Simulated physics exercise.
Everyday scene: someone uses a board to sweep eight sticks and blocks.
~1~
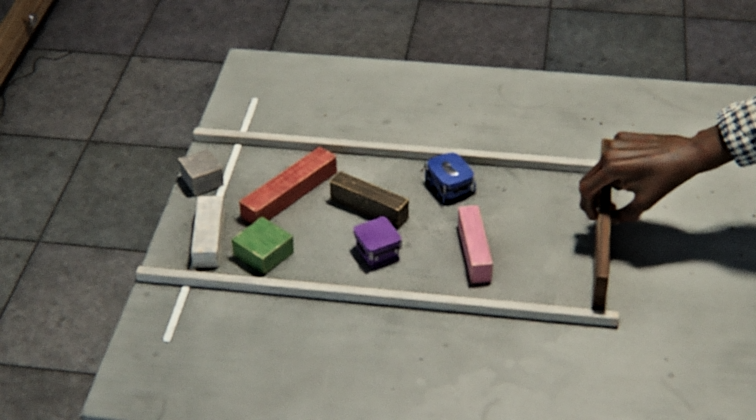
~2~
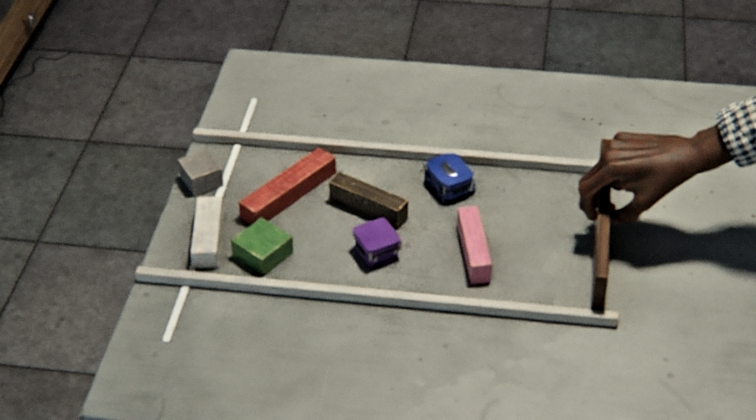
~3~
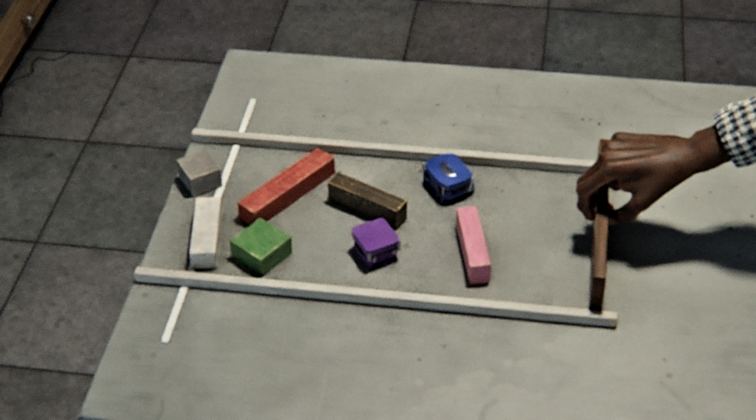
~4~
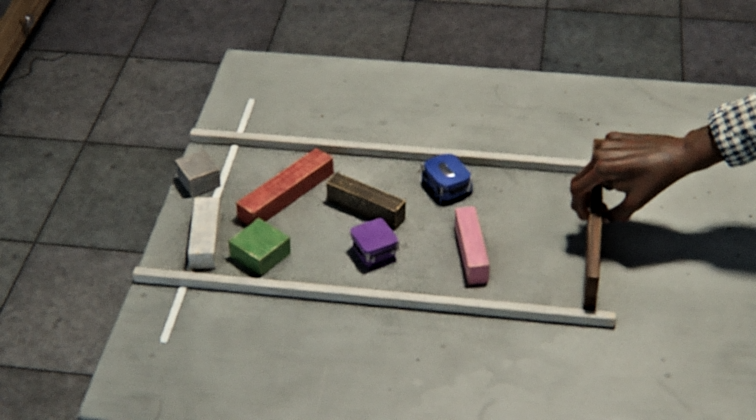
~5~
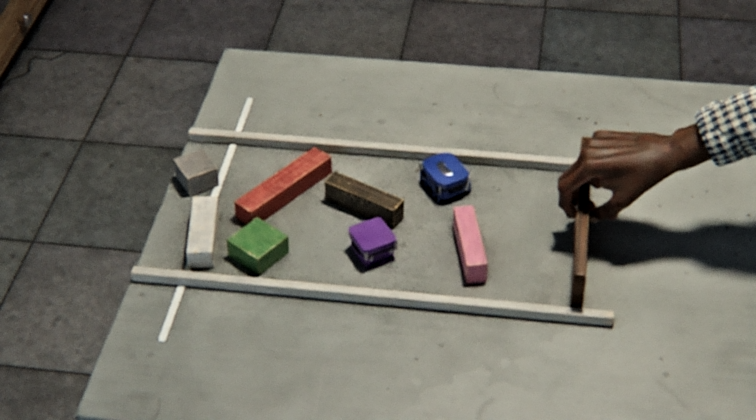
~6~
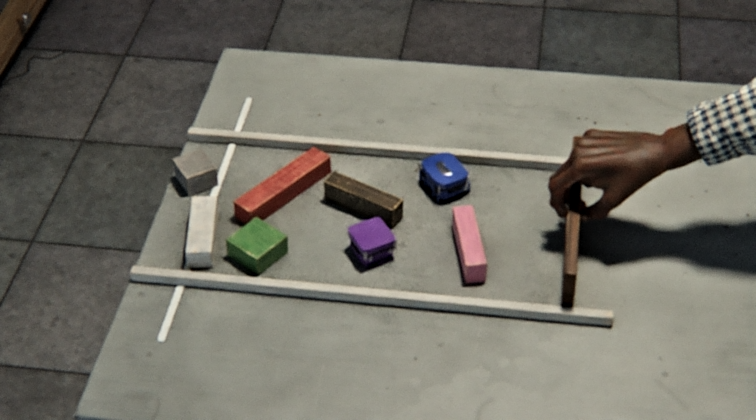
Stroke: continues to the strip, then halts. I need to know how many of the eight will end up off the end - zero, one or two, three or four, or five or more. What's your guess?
I'd say three or four.
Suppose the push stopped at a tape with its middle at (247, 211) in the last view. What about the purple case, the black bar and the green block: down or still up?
What happens: The purple case does not come off, the black bar does not come off, the green block does not come off.
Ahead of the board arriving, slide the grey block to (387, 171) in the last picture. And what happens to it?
If so, it stays where it is.
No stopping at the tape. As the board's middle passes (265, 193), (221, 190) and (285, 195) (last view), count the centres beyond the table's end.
Place by place: 1, 3 and 0.
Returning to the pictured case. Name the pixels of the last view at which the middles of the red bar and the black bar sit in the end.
Red bar: About (171, 169); black bar: About (182, 191).
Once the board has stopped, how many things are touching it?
Contact count: 2.
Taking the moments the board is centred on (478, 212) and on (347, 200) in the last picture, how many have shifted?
Up to then 1, and up to the other point 6.
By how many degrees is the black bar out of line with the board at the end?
Out of line by around 5°.
Soon after, none off yet; grey block at rest near (196, 172); white bar at rest near (203, 232); green block at rest near (257, 245).
Then, none off yet; grey block at rest near (196, 172); white bar at rest near (195, 232); green block moved about its own width near (227, 245).
At rest, the number that fall off is three or four; fallen, green block, white bar and grey block.
